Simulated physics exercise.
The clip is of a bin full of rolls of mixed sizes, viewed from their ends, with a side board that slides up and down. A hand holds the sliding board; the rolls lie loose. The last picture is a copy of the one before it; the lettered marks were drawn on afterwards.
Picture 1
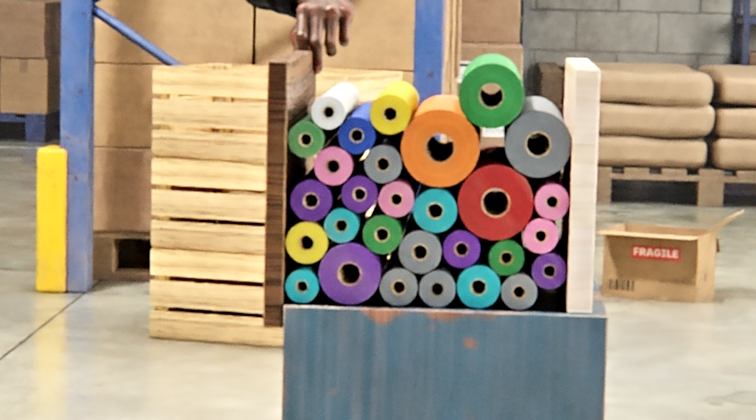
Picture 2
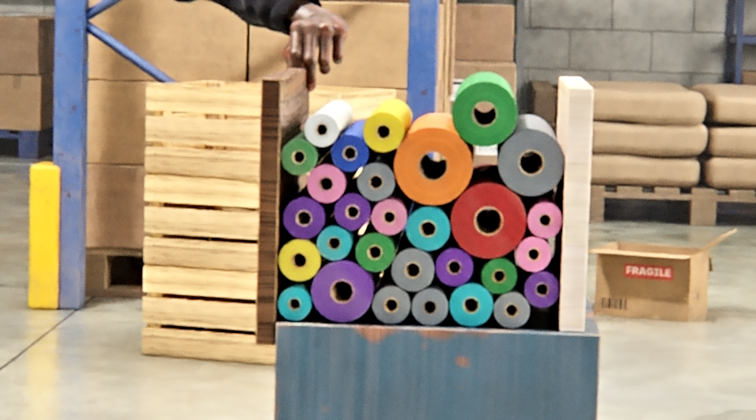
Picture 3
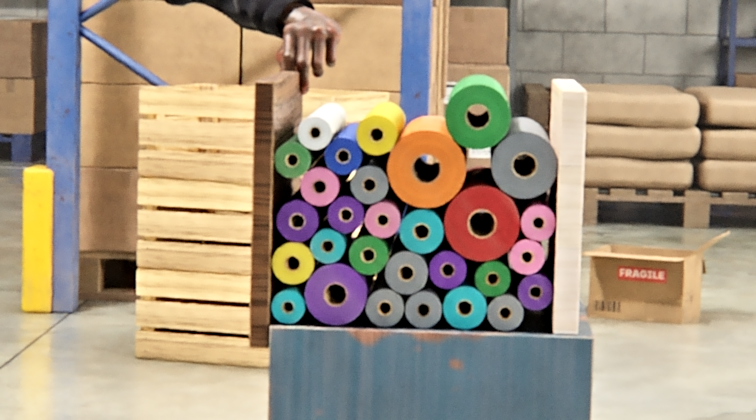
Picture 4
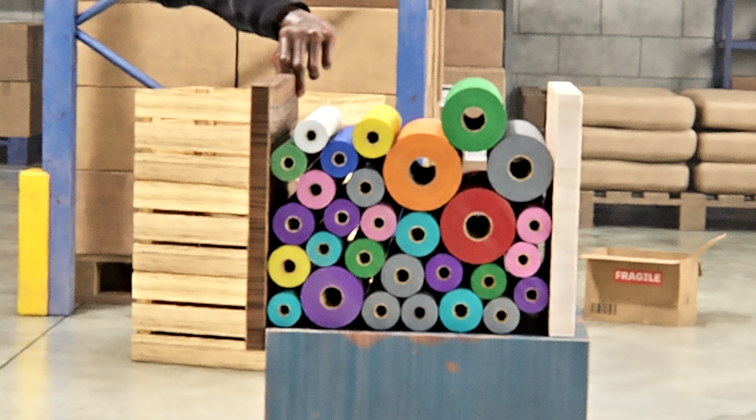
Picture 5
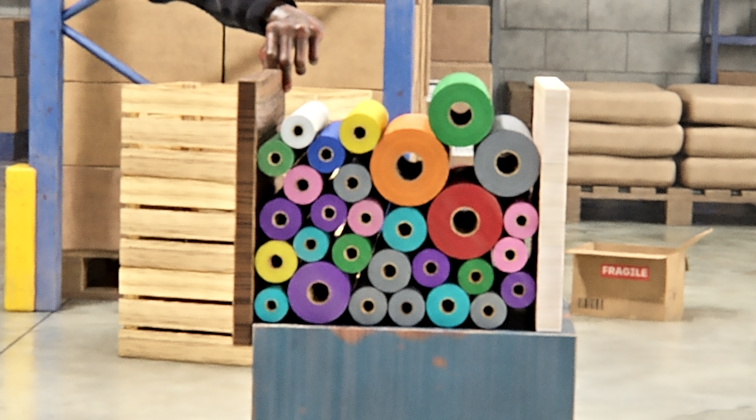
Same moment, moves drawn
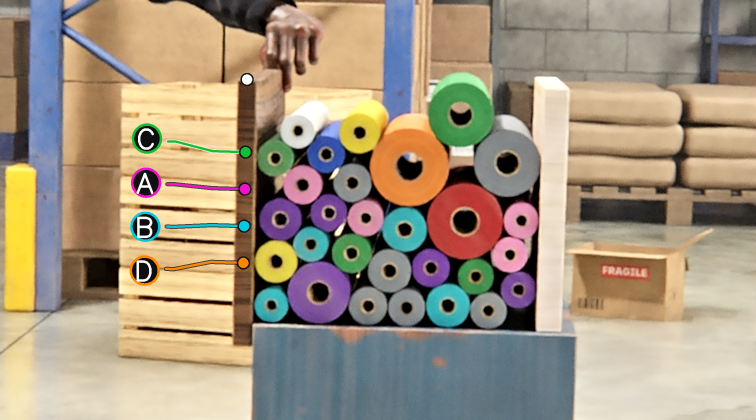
The clip opens on rolls of mixed sizes and colours stacked end-on between a dark board and a pale one, with a hand at the top of the dark board. The whole view shifts slightly, the scene drifting left, first down and then slightly up, while hand, board and rolls show no clear movement.
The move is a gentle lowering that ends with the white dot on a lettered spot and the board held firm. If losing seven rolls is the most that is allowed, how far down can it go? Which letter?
Mark D is as low as it can go.
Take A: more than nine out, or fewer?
It loses fewer than nine.
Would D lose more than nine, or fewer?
At D, fewer than nine.
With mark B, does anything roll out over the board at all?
Yes.
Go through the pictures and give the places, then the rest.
A purple roll (311, 201); a grey roll (383, 164); a yellow roll (390, 114), in the first frame.
A yellow roll (383, 132); side board (284, 196), in the second frame.
A turquoise roll (288, 307); a grey roll (505, 313), in the third frame.
A green roll (364, 258); a purple roll (293, 224), in the fourth frame.
A grey roll (352, 182); a yellow roll (359, 133); side board (261, 197), in the fifth frame.
On the copy, A at (245, 189); B at (244, 226); C at (245, 152); D at (243, 263); the white dot at (247, 80).
On D. First, top of the board (257, 166).
Then, top of the board (255, 260).
Finally, top of the board (255, 262), seven out over the board.
By contrast, A one out over the board; B two out over the board; C none out over the board.
